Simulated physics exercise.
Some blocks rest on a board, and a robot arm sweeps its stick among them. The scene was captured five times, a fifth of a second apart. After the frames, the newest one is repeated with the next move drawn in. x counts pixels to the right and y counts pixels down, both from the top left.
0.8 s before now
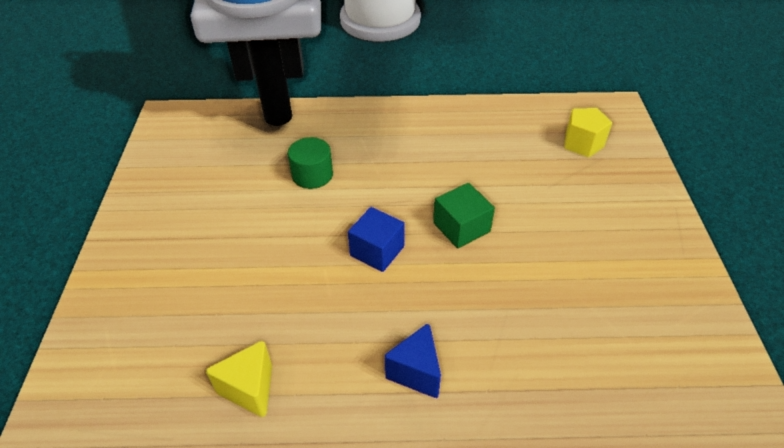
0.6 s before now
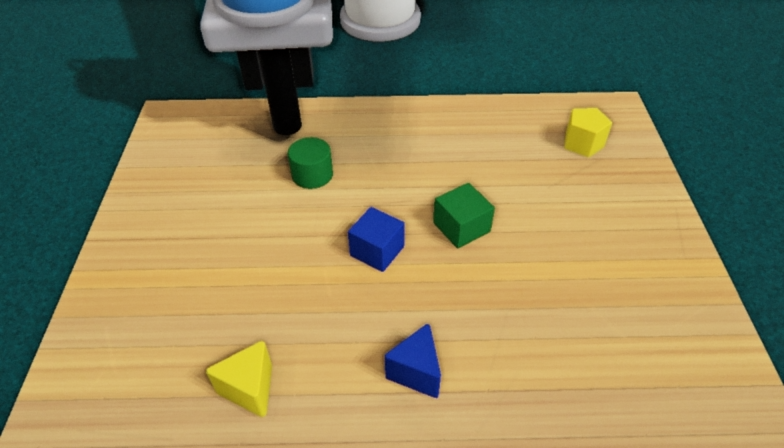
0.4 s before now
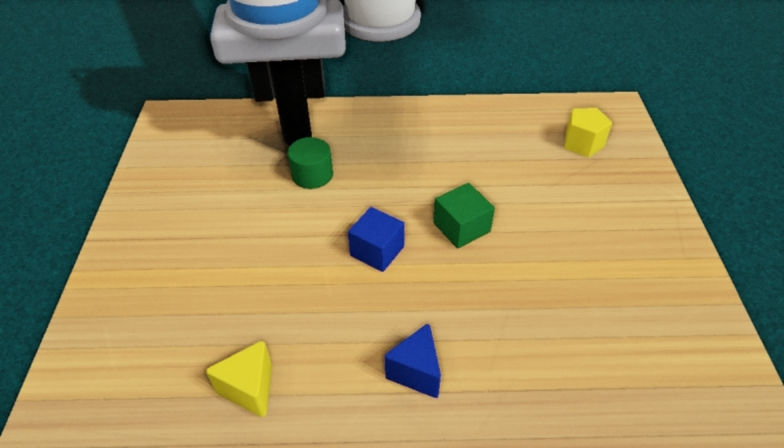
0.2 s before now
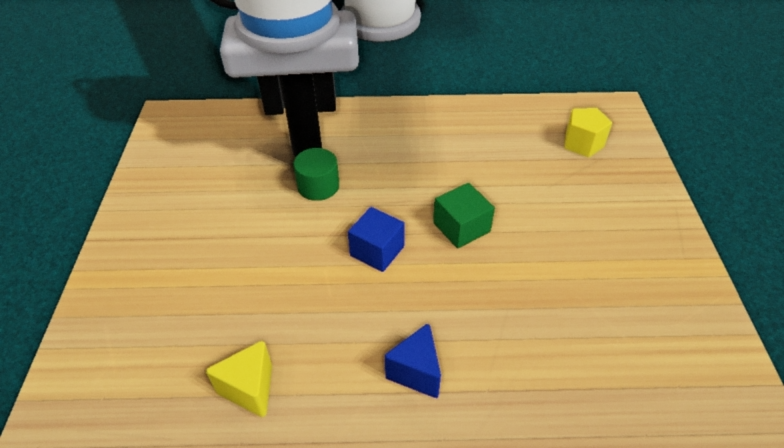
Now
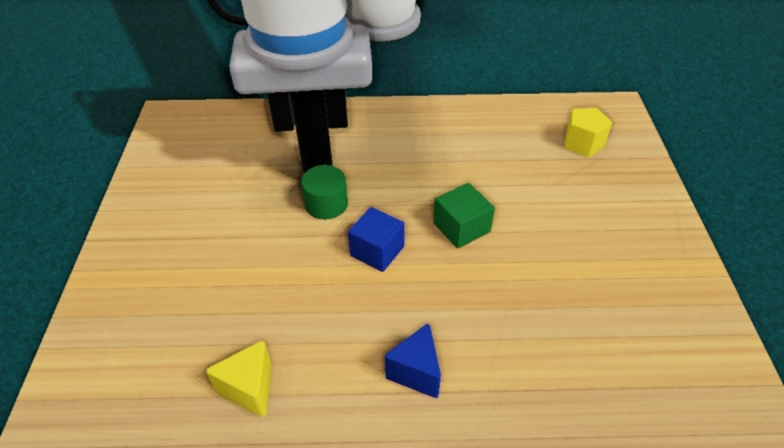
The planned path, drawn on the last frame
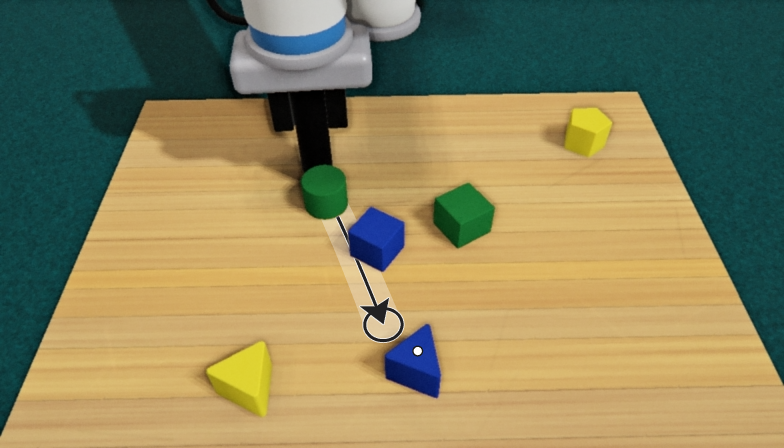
At the start, a robot arm holds its black stick near the top left of a wooden board scattered with green, blue and yellow blocks. The stick moves down and slightly right to the green cylinder, then pushes it a short way toward the blue cube, while the other blocks stay still.
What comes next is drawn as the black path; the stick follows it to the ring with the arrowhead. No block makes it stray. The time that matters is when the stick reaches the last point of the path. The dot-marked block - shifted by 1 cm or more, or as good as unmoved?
It stays.
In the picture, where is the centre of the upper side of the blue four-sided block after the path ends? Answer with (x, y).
At (402, 245).
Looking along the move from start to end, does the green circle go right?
I expect so.
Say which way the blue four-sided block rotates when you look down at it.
It twists anticlockwise.
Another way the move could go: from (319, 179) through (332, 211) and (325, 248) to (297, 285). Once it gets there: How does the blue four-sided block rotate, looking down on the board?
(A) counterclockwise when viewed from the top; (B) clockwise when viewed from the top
My answer is option A.
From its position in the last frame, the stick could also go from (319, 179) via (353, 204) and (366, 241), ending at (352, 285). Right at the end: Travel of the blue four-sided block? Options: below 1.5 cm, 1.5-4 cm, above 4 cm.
Band: Over 4 cm.
The line goes from (319, 179) to (383, 324); the dot is on the blue triangular block.
On the path given first. One third of the way, stick (338, 209); green circle (335, 226); blue four-sided block (380, 231), turned 20° anticlockwise.
Two thirds of the way, stick (360, 257); green circle (329, 272); blue four-sided block (399, 243), turned 45° anticlockwise.
At the end, stick (383, 313); green circle (327, 285); blue four-sided block (402, 245), turned 50° anticlockwise; blue triangular block unmoved.
